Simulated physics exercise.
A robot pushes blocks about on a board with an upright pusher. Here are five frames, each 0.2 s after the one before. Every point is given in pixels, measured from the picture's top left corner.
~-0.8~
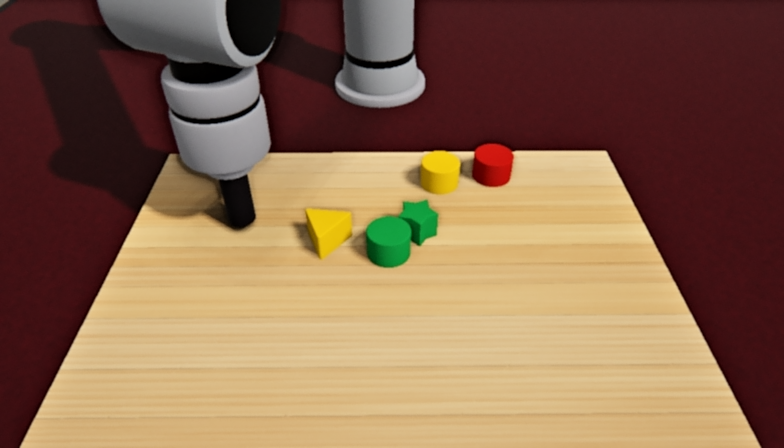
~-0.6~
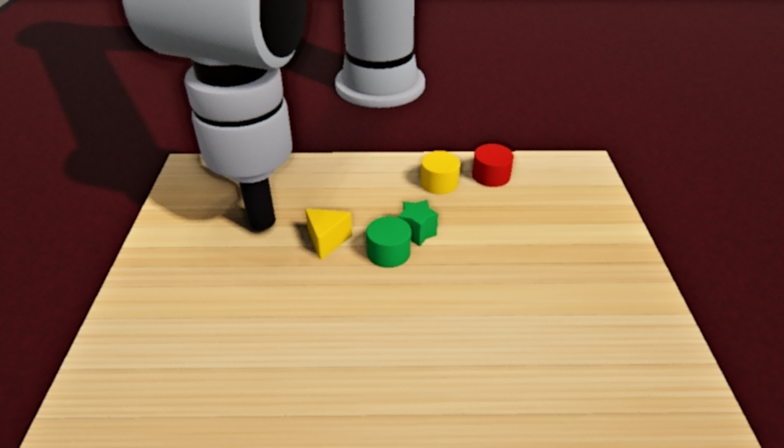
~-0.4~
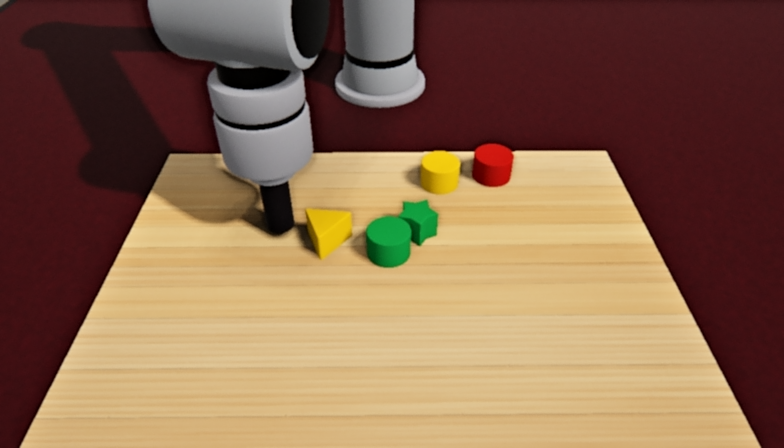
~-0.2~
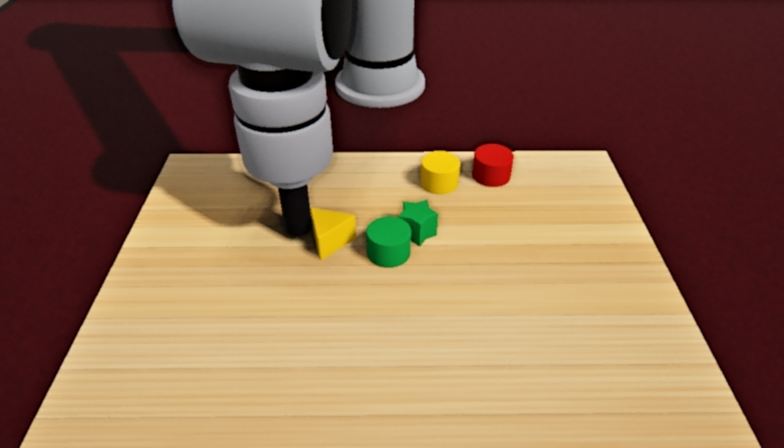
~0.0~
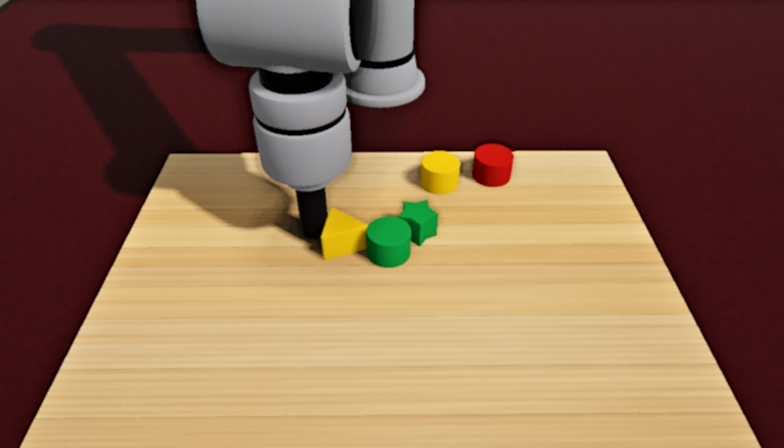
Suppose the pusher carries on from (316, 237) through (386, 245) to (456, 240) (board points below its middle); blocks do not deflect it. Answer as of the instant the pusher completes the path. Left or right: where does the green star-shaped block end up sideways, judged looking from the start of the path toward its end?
My prediction: Leftwards.
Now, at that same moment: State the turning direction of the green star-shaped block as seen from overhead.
The block spins anticlockwise.
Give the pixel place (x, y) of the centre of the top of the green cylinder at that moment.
Somewhere near (433, 246).
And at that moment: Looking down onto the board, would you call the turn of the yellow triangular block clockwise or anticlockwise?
Turns clockwise.
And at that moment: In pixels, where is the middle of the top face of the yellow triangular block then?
Its top face will be centred at roughly (380, 244).
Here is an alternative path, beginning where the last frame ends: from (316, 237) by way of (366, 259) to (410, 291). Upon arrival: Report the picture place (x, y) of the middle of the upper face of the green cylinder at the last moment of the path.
If I read the scene right, the answer is (439, 241).
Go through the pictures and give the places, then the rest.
Lower end of the pusher at (243, 219), tops of blocks, yellow triangular block at (325, 219), green cylinder at (389, 230), green star-shaped block at (417, 210), in the first picture.
Pusher at (262, 222), blocks as before, in the second picture.
Pusher at (281, 225), blocks as before, in the third picture.
Pusher at (299, 228), yellow triangular block at (328, 219), in the fourth picture.
Pusher at (315, 230), yellow triangular block at (340, 223), green cylinder at (389, 230), green star-shaped block at (417, 210), in the fifth picture.
The first path, step by step. One third of the way, pusher at (362, 237); yellow triangular block at (375, 239), turned 60° clockwise; green cylinder at (414, 238).
Two thirds of the way, pusher at (410, 238); yellow triangular block at (380, 244), turned 75° clockwise; green cylinder at (429, 244); green star-shaped block at (434, 205), turned 20° anticlockwise.
At the end, pusher at (457, 232); yellow triangular block at (380, 244), turned 75° clockwise; green cylinder at (433, 246); green star-shaped block at (453, 198), turned 95° anticlockwise.
